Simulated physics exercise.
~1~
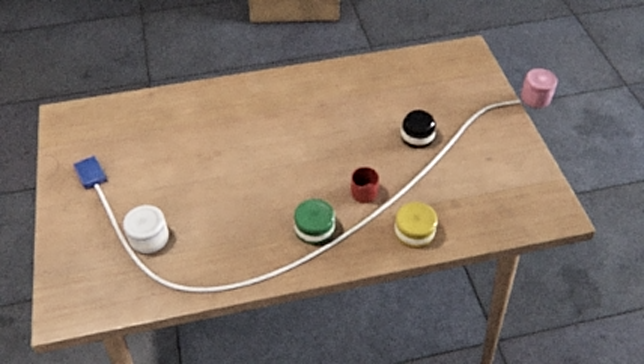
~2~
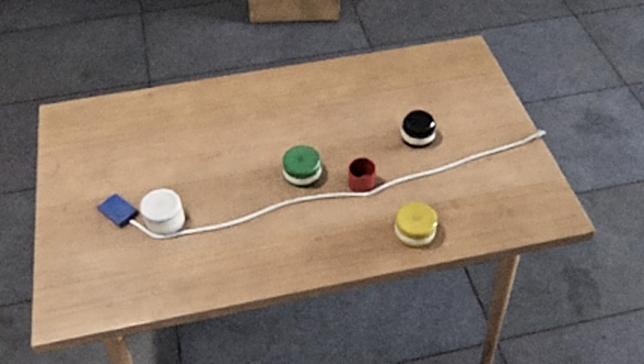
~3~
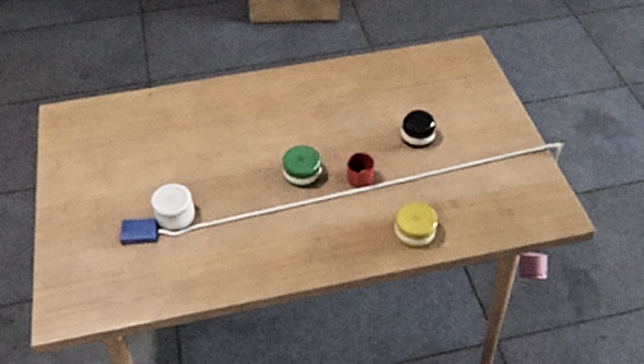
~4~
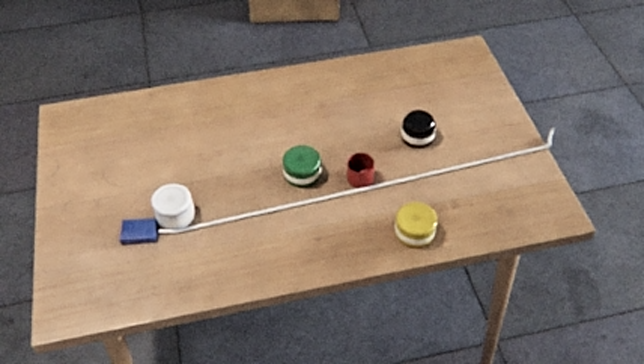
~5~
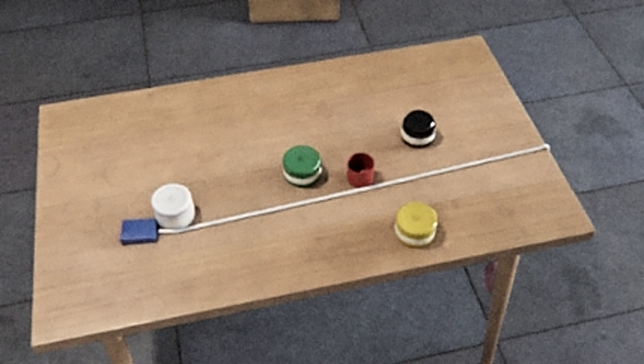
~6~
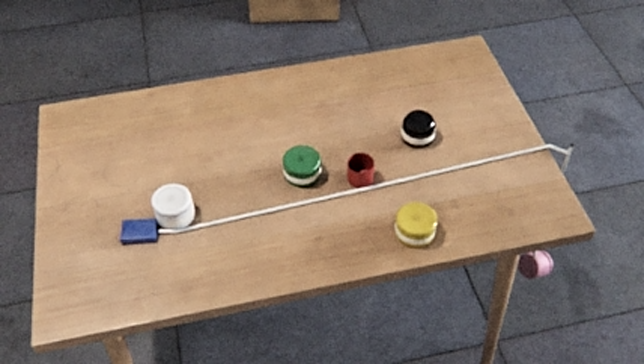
We see a wooden table where a pink object drops off the right edge, pulling a white cable straight, dragging the blue device and nudging the white, green and red items, before everything on the tabletop rests while the pink object swings below the edge.
